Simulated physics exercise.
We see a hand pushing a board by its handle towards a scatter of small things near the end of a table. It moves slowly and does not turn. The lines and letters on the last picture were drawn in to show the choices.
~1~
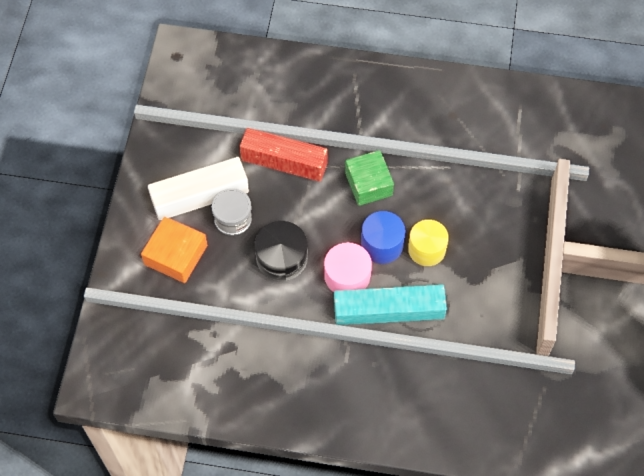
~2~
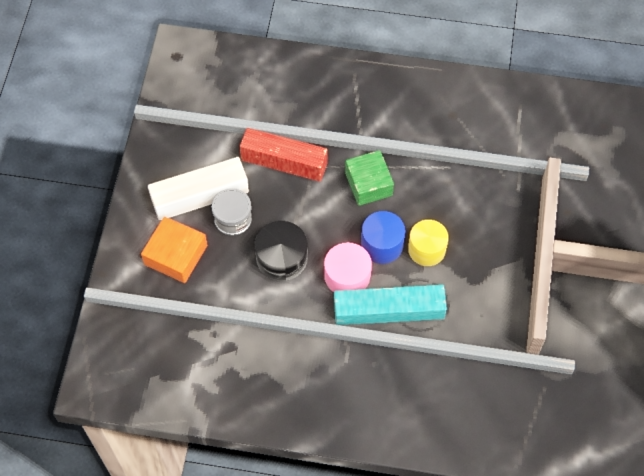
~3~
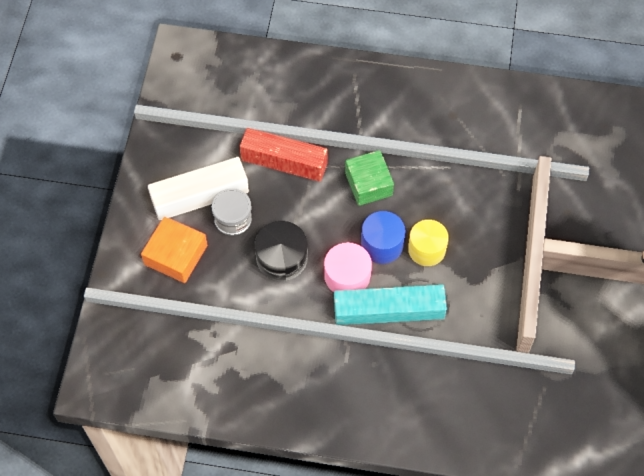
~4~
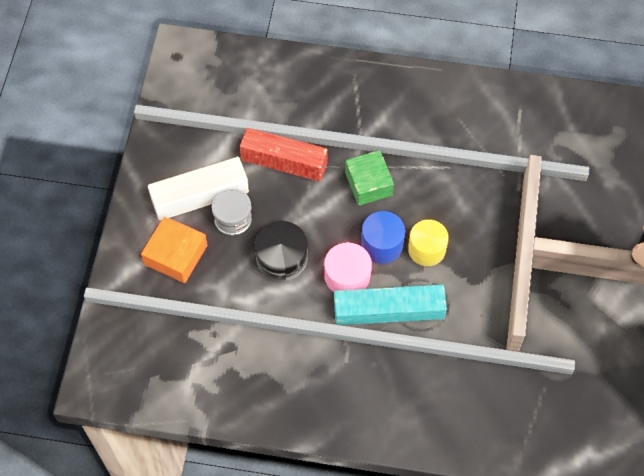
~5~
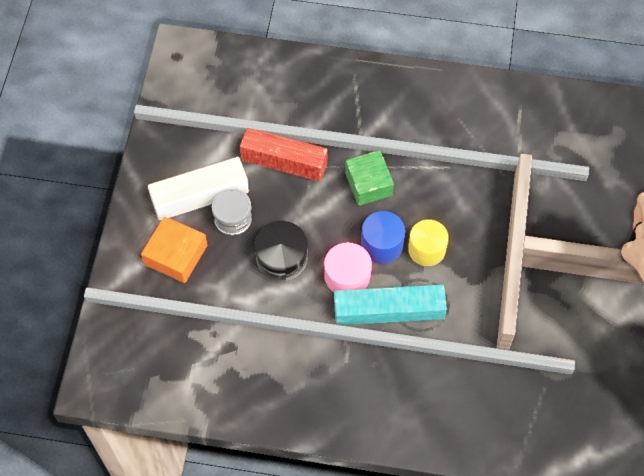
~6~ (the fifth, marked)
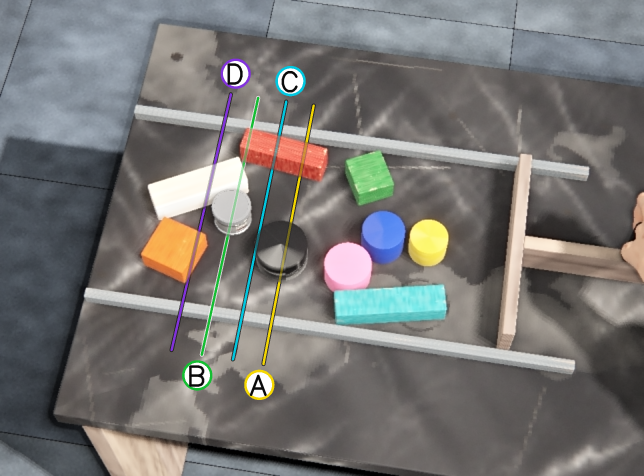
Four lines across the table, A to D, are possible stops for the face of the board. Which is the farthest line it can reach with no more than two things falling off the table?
D.
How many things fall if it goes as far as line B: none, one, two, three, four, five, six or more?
By then, none.
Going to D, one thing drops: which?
It is the orange block.
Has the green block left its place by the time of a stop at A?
Yes.
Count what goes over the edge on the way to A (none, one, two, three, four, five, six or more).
In all, none.
On the copy, A at (290, 228); B at (231, 220); C at (261, 224); D at (203, 215).
On D. First, board (404, 224); turquoise bar (330, 298); pink tin (331, 263).
Then, board (291, 208); orange block (155, 244); white stick (187, 182).
Finally, board (205, 196); orange block over the edge; white stick (126, 167); one fallen.
By contrast, A is within the limit but short; B is within the limit but short; C is within the limit but short.
